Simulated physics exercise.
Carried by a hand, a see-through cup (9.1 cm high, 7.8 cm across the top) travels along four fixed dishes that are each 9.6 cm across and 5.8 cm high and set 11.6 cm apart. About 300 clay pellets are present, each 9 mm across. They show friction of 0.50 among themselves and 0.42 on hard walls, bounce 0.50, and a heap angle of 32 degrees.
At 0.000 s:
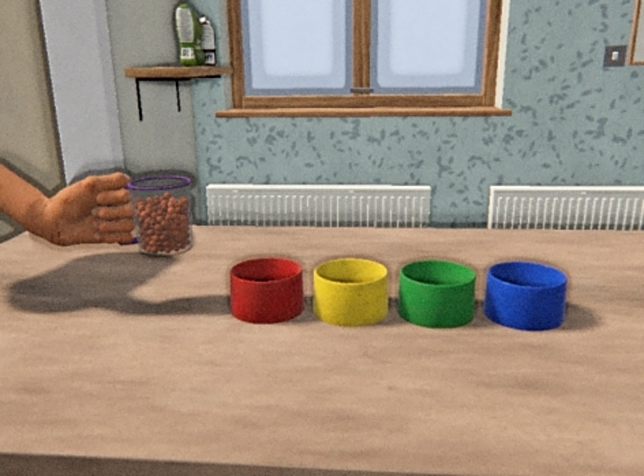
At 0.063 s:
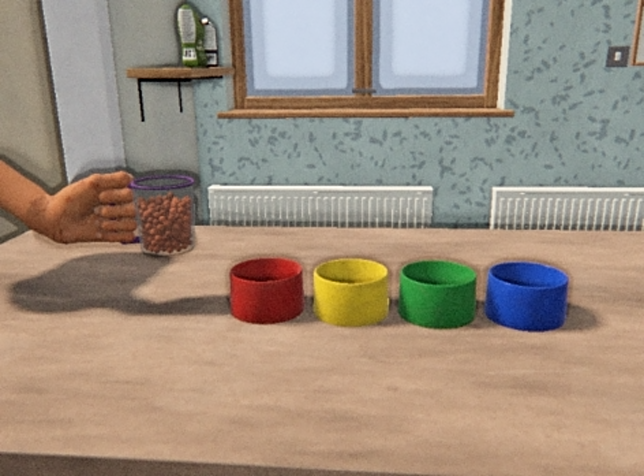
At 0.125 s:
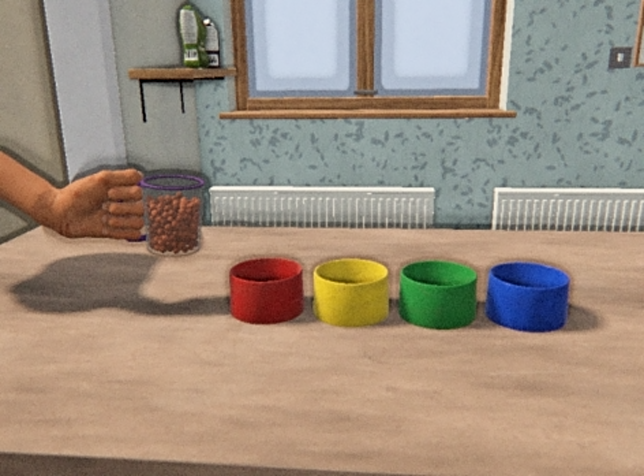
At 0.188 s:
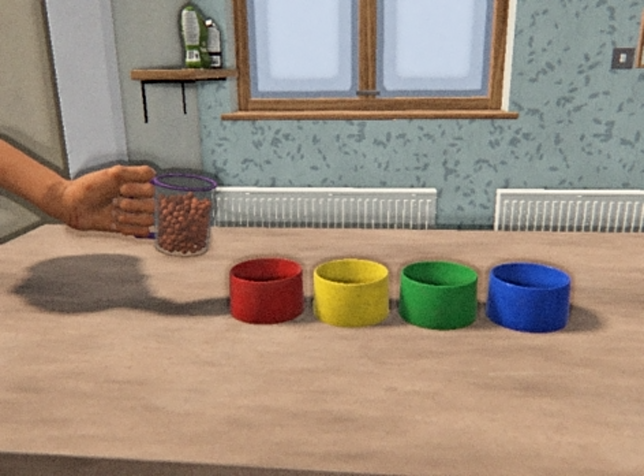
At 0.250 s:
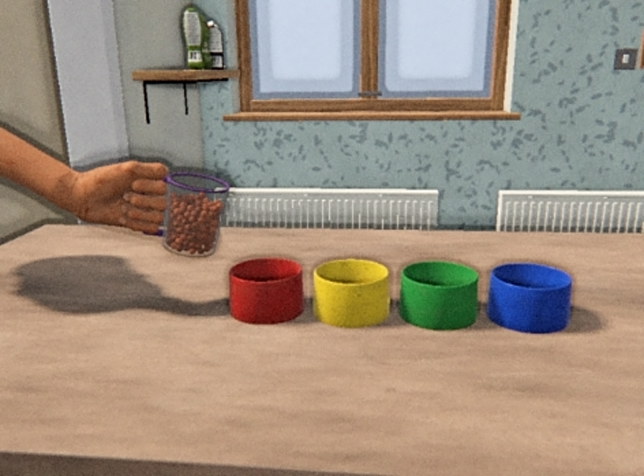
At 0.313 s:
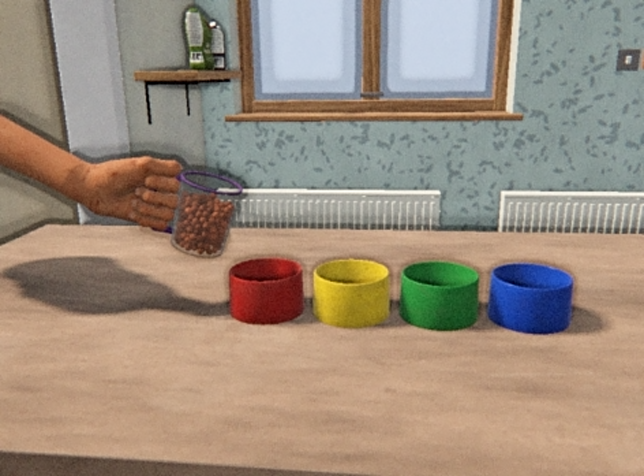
On a wooden table, a hand moving a clear cup of reddish-brown pellets rightward and tilting it slightly toward four coloured dishes.
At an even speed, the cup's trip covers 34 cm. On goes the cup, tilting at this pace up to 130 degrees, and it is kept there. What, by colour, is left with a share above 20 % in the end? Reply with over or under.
Red under, blue under, green over, yellow under, counter under.
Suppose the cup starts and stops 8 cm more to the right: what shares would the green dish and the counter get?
Shares - green 0 / counter 0.
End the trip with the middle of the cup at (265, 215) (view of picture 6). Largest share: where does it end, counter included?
The biggest share ends at counter.
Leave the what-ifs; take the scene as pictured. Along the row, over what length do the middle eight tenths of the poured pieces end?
It spans about 6 centimetres along the dishes.
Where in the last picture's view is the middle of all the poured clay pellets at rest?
Once everything settles, the centre is around (444, 297).
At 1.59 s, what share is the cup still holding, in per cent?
Some 85 per cent.
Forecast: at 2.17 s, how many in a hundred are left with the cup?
Around 0 in a hundred.
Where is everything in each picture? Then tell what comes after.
The first frame shows cup at (163, 216), tilt 0 degrees, lip at (188, 183), moved 0.0 cm; middle of the pieces at (163, 221); red dish at (266, 270); yellow dish at (351, 271); green dish at (438, 273); blue dish at (527, 274).
The second frame shows cup at (166, 216), tilt 1 degrees, lip at (192, 183), moved 0.4 cm; middle of the pieces at (166, 221).
The third frame shows cup at (174, 216), tilt 4 degrees, lip at (202, 185), moved 1.5 cm; middle of the pieces at (173, 220).
The fourth frame shows cup at (184, 215), tilt 9 degrees, lip at (215, 187), moved 3.0 cm; middle of the pieces at (183, 220).
The fifth frame shows cup at (194, 215), tilt 13 degrees, lip at (228, 189), moved 4.4 cm; middle of the pieces at (193, 220).
The sixth frame shows cup at (205, 215), tilt 17 degrees, lip at (241, 192), moved 5.9 cm; middle of the pieces at (203, 220); red dish at (266, 270); yellow dish at (351, 272); green dish at (440, 274); blue dish at (532, 276). The cup turns about 70 degrees a second and travels 23 cm a second.
Then, at 1.08 s, tilt 70 degrees; cup holds 100 %.
Then, at 1.59 s, tilt 105 degrees; cup holds 85 %, green 15 %.
After 2.17 s, tilt 130 degrees; cup holds 0 %, green 95 %.
By 2.6 s all is still; red 0 %, blue 0 %, green 95 %, yellow 0 %, counter 5 %.
